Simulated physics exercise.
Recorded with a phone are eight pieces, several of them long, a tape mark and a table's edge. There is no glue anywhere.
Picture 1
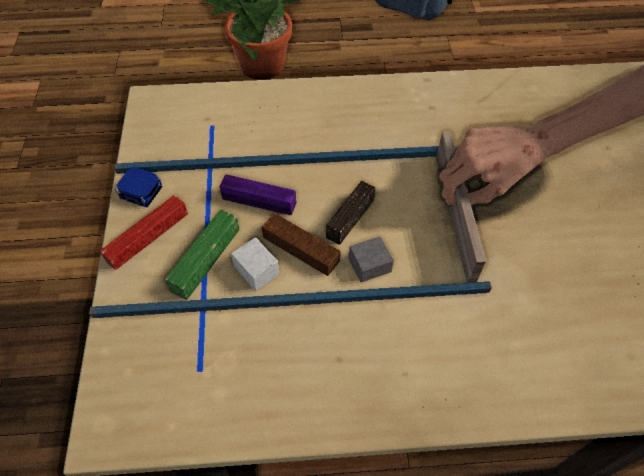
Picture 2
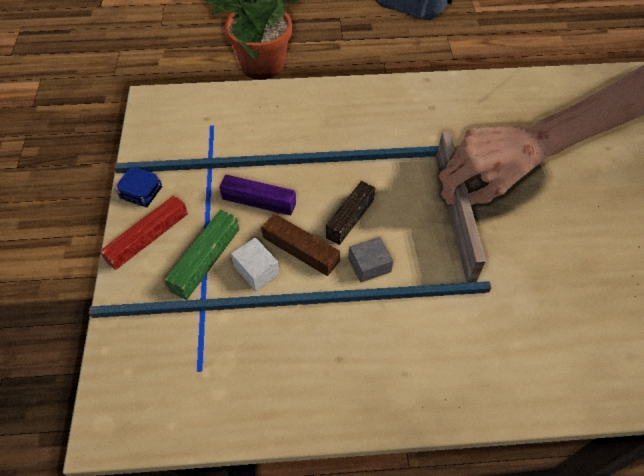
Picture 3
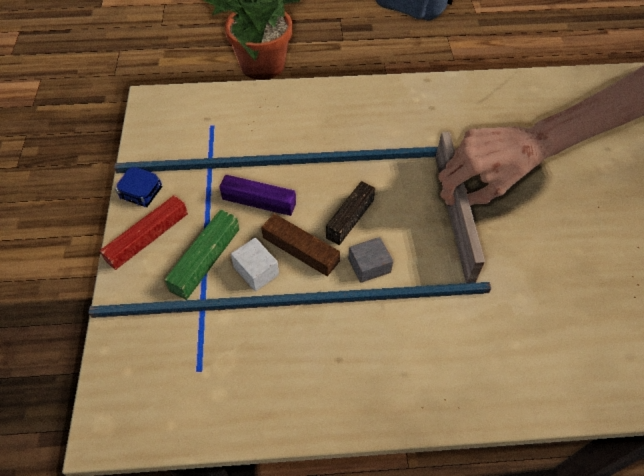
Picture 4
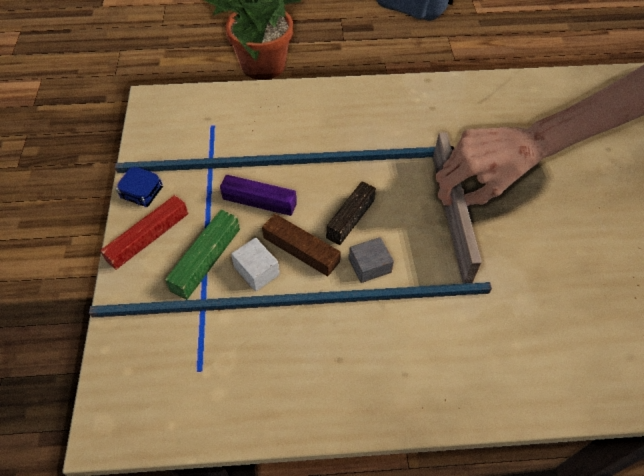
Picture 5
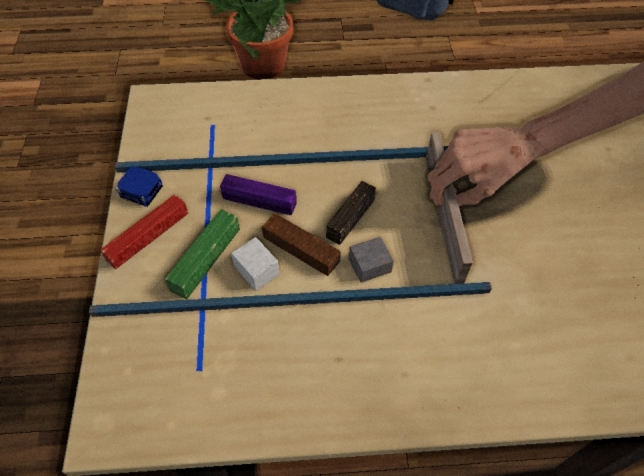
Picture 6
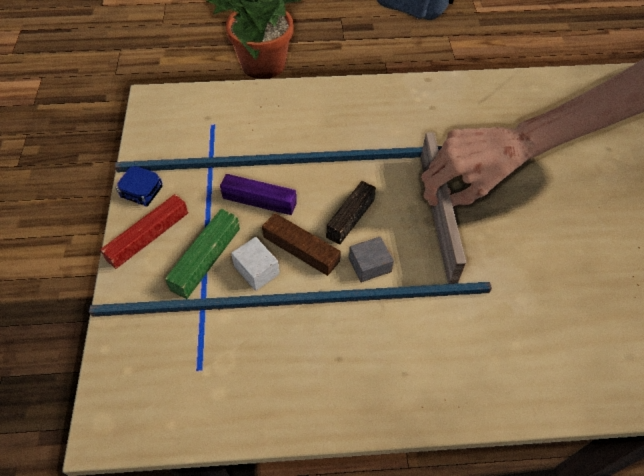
A hand slides a board slightly left between two rails, toward eight still, colourful blocks.
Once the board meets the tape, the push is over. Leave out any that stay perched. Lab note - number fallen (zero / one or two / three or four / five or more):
The number gone is nought.
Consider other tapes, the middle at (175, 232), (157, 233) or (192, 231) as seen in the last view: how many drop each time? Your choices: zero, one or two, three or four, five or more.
Number fallen at each tape, in order - either three or four, three or four, one or two.
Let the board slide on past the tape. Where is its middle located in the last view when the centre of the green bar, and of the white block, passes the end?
(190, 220) and (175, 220), more or less.
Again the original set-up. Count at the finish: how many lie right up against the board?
2 of them.
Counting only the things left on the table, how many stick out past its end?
You'd get 3.
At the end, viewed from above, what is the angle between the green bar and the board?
Some 35 degrees.
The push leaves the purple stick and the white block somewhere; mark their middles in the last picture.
The purple stick stops around (159, 188); the white block around (127, 276).
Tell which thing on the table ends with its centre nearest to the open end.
Foremost: The blue case.
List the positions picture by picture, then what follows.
The first picture shows blue case (140, 187); red bar (146, 232); green bar (204, 253); board (458, 204); tape (207, 231).
The second picture shows red bar (146, 232); brown bar (301, 244).
The third picture shows green bar (204, 253); purple stick (258, 195).
The fourth picture shows blue case (140, 187); grey block (371, 260).
The fifth picture shows red bar (146, 231); white block (256, 264).
The sixth picture shows blue case (140, 186); red bar (146, 231); green bar (204, 253); board (441, 205); tape (207, 230).
Soon after, none off yet; blue case at rest near (140, 186); red bar at rest near (146, 231); green bar at rest near (204, 253).
Then, none off yet; blue case at rest near (140, 186); red bar at rest near (146, 231); green bar moved a little near (184, 248).
At rest, the number that fall off is zero.
